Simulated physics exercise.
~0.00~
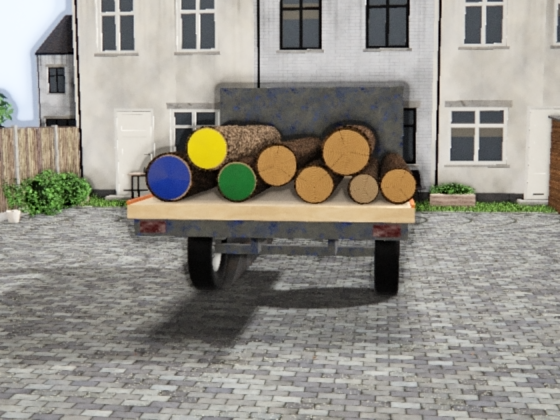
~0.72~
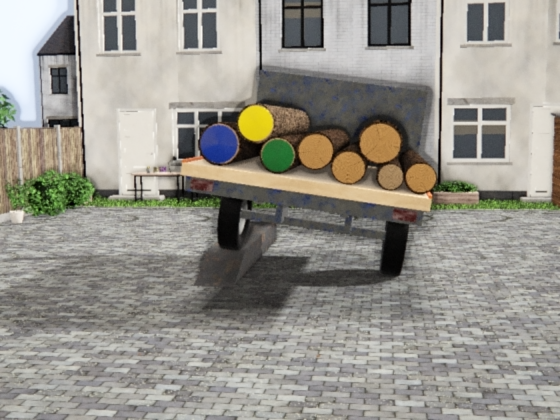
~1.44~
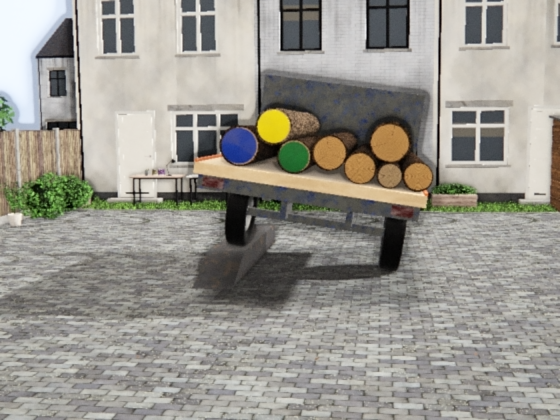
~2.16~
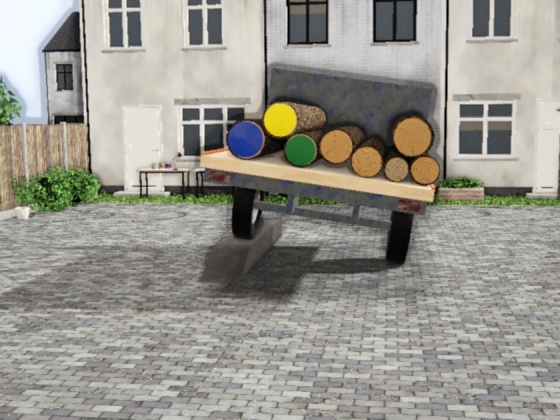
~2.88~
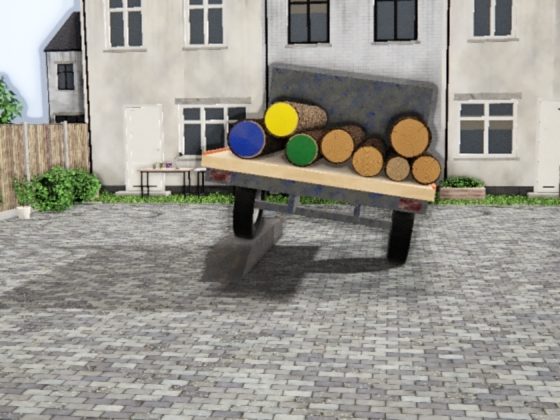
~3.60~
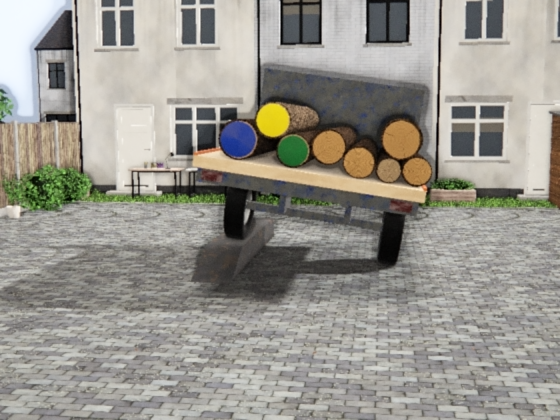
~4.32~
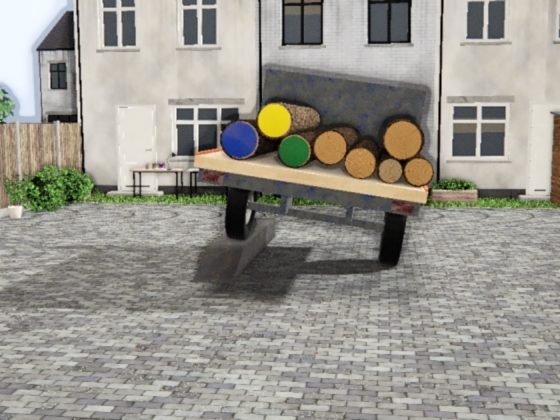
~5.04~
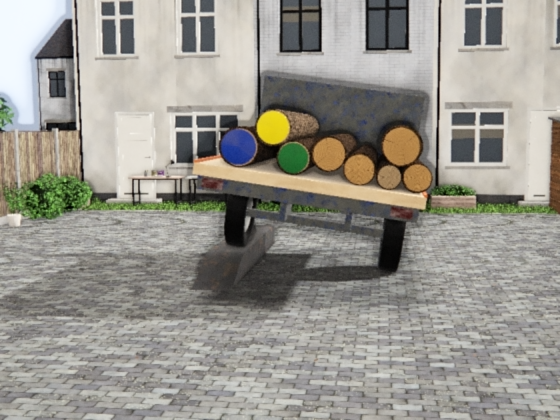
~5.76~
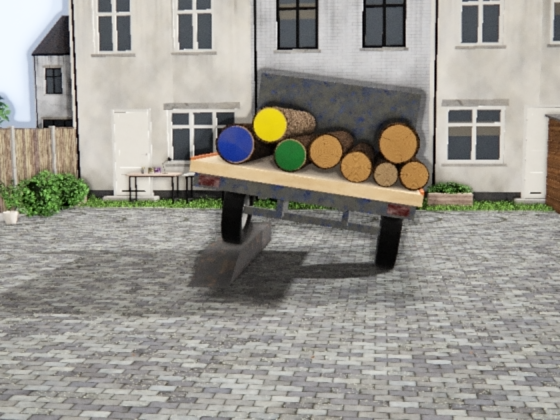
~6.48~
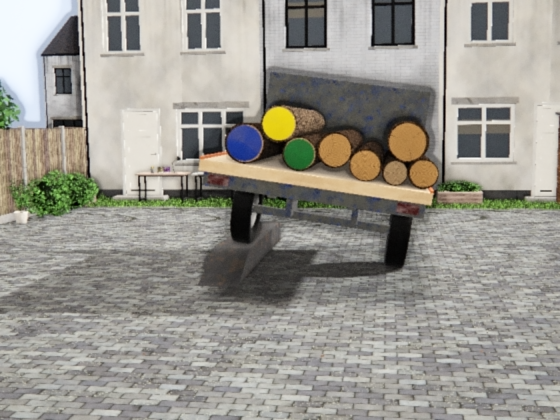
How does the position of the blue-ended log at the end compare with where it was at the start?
It ends up further to the right and higher than at the start, still on the left part of the deck, which is now raised on that side.
A flat trailer loaded with logs, seen from behind, stands level in a grey paved yard before pale terraced houses. Blue, yellow and green log ends show on the left of the pile, with plain wooden ones to the right. The trailer shifts to the right and its left wheel climbs a grey ramp, tipping the deck down to the right. The plain logs shift slightly towards the lower side while the view sways gently. The trailer halts tilted, with yellow still resting above blue and green, and every log remains aboard.
